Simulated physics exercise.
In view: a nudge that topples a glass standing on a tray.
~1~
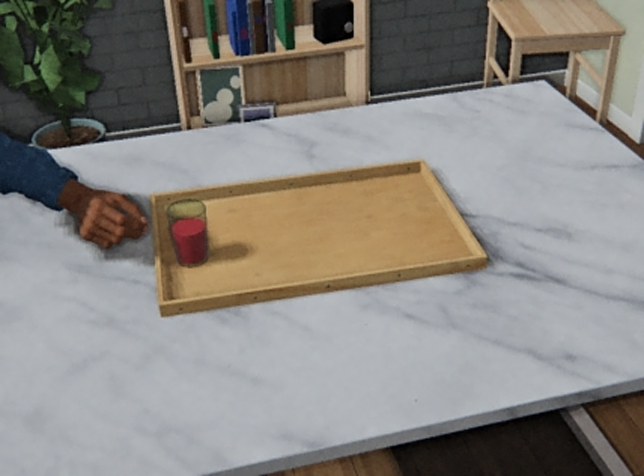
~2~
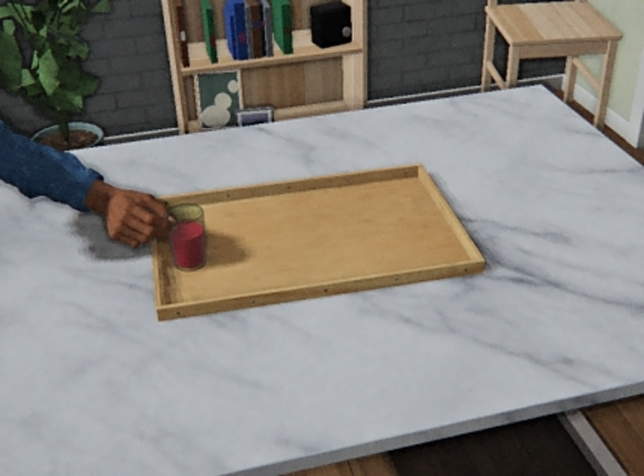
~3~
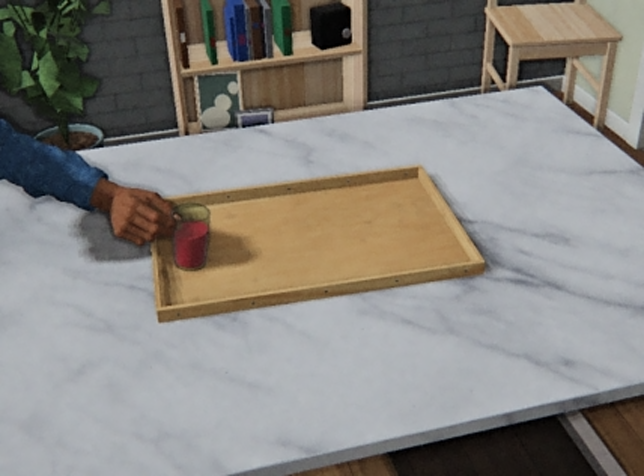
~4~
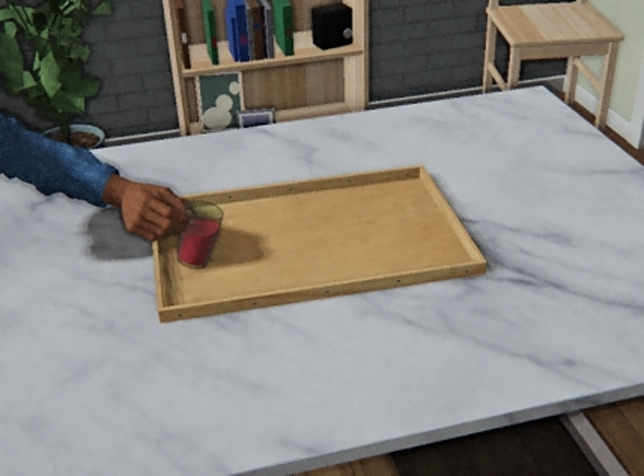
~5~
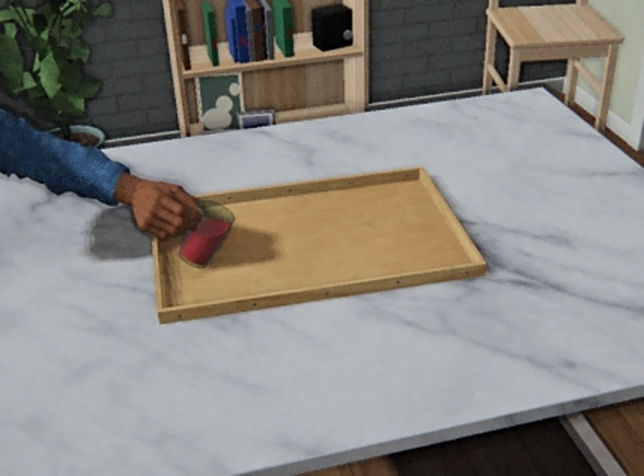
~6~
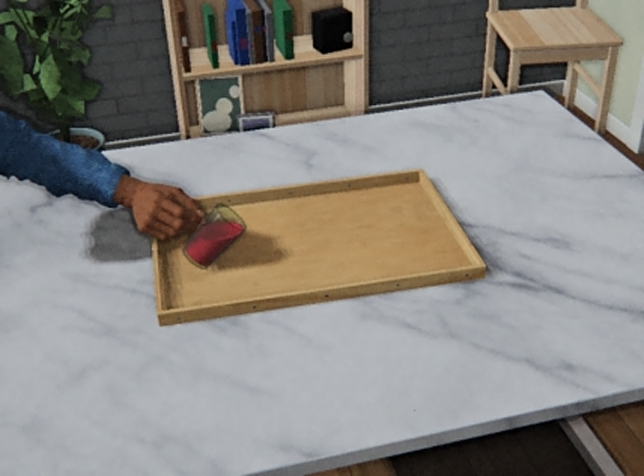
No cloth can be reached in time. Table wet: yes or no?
No.
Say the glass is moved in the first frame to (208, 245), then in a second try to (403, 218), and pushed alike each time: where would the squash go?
In the first try it keeps within the tray; in the second it escapes from the tray.
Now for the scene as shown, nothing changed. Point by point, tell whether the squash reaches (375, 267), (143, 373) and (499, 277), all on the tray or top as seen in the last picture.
Going through them: Spilled on for the first, spill-free for the next, spill-free for the last.
Shortly, the glass lies in the tray; the puddle covers about as much as a plate; none is outside.
Then, the puddle covers about as much as a tray; none is outside.
At the finish, the puddle covers about as much as a tray; none is outside.
